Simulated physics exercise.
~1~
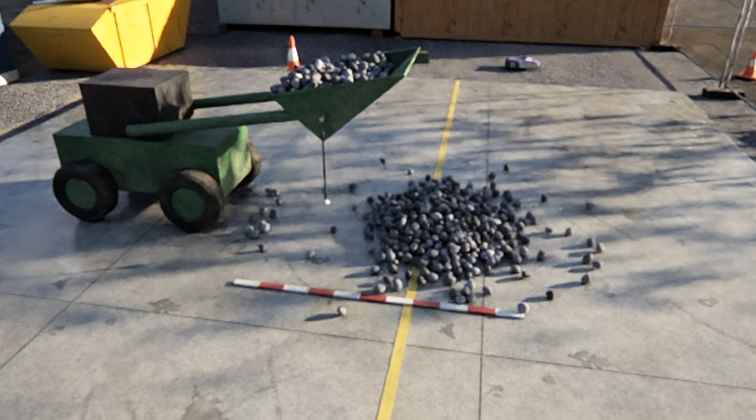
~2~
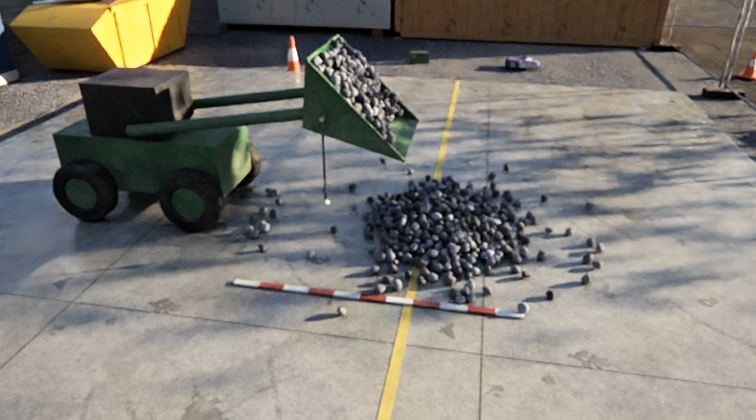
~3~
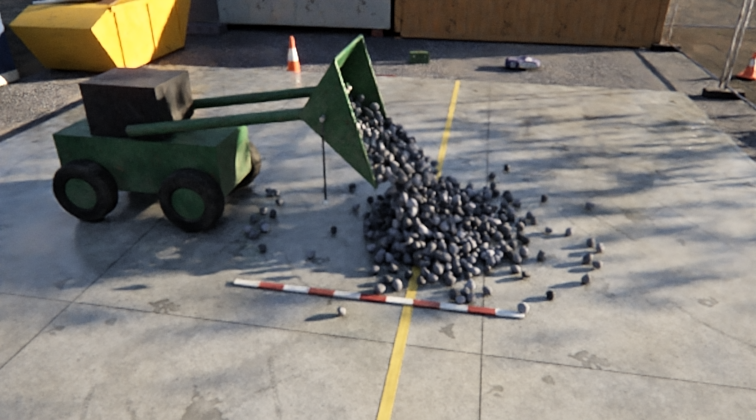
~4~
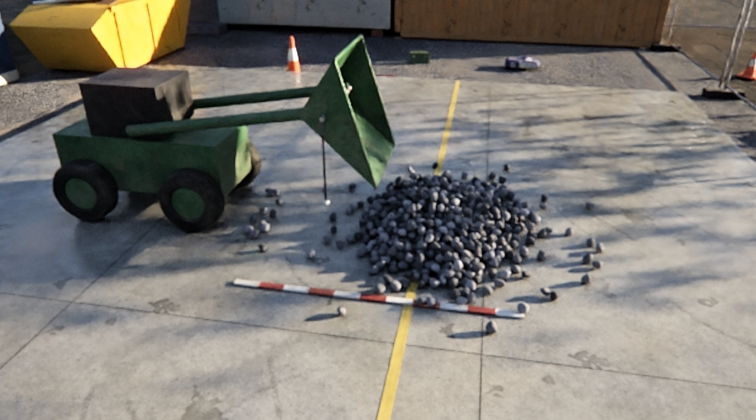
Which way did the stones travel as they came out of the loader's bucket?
They moved to the right as they slid down out of the bucket and onto the pile.
